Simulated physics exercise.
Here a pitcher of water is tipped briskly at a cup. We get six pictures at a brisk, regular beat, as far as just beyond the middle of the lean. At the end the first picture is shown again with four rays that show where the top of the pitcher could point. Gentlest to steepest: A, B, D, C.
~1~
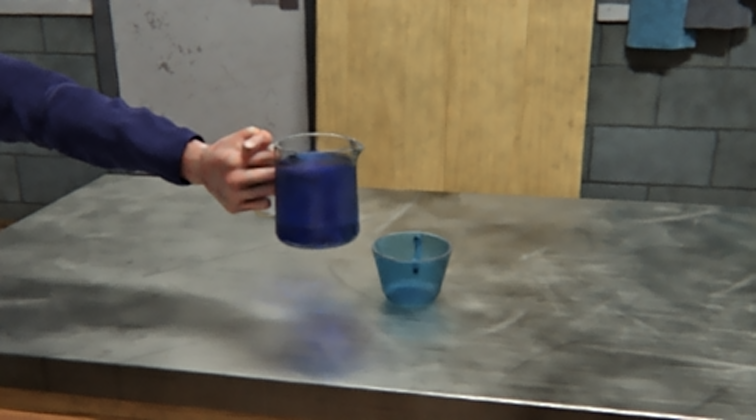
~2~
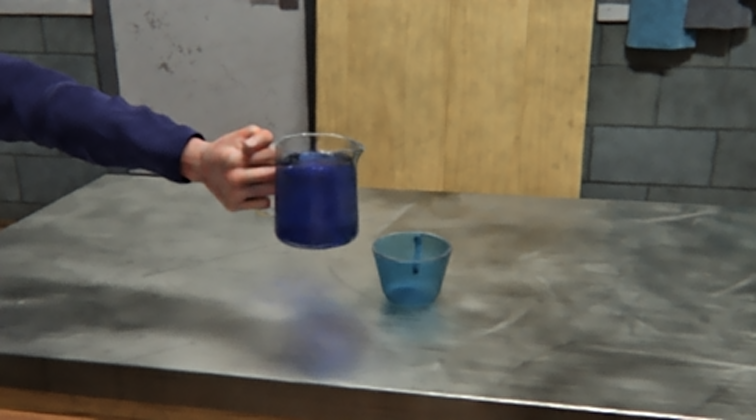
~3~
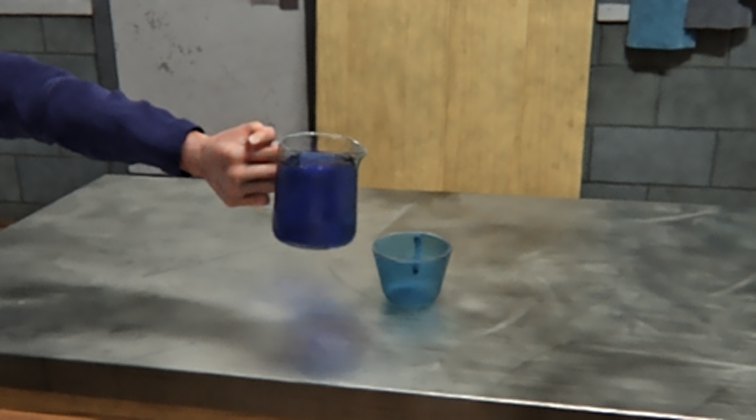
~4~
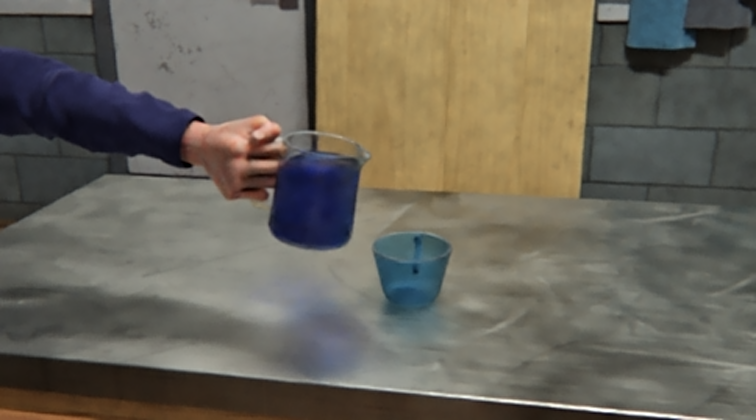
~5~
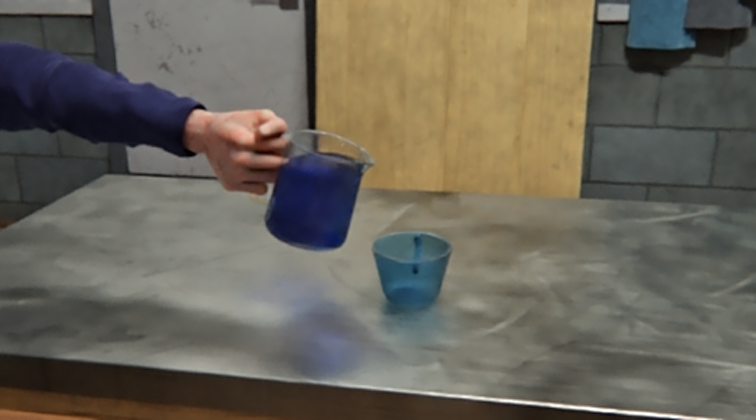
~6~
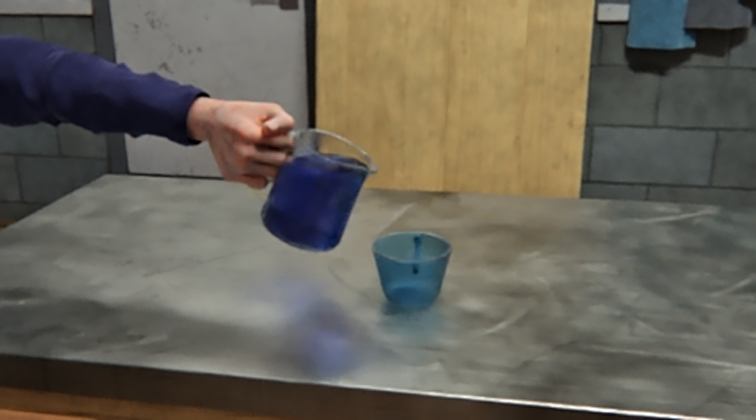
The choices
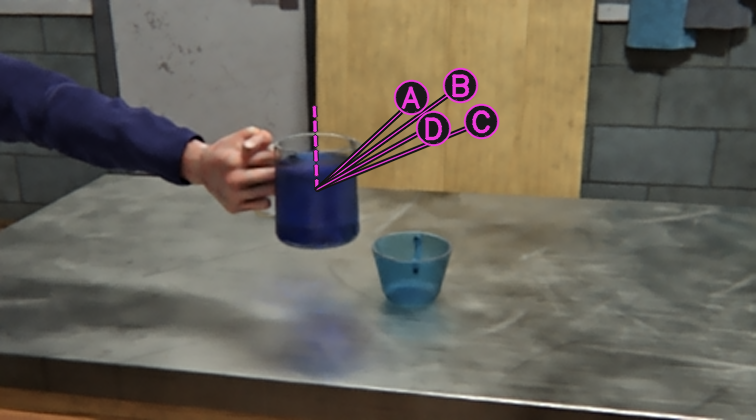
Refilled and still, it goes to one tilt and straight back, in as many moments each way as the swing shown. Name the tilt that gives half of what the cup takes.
The answer is mark B.
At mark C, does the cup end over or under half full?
Over.
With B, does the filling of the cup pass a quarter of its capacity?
Yes, clearly.
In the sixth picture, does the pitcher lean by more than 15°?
Yes.
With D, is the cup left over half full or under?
Over half.
On the marked copy, A at (400, 112); B at (447, 95); C at (466, 128); D at (417, 134).
For mark A, the cup ends with about 34 % of what it can hold.
For mark B, the cup ends with about 49 % of what it can hold.
For mark C, the cup ends with about 88 % of what it can hold; 3 % of the water is spilt.
For mark D, the cup ends with about 70 % of what it can hold.
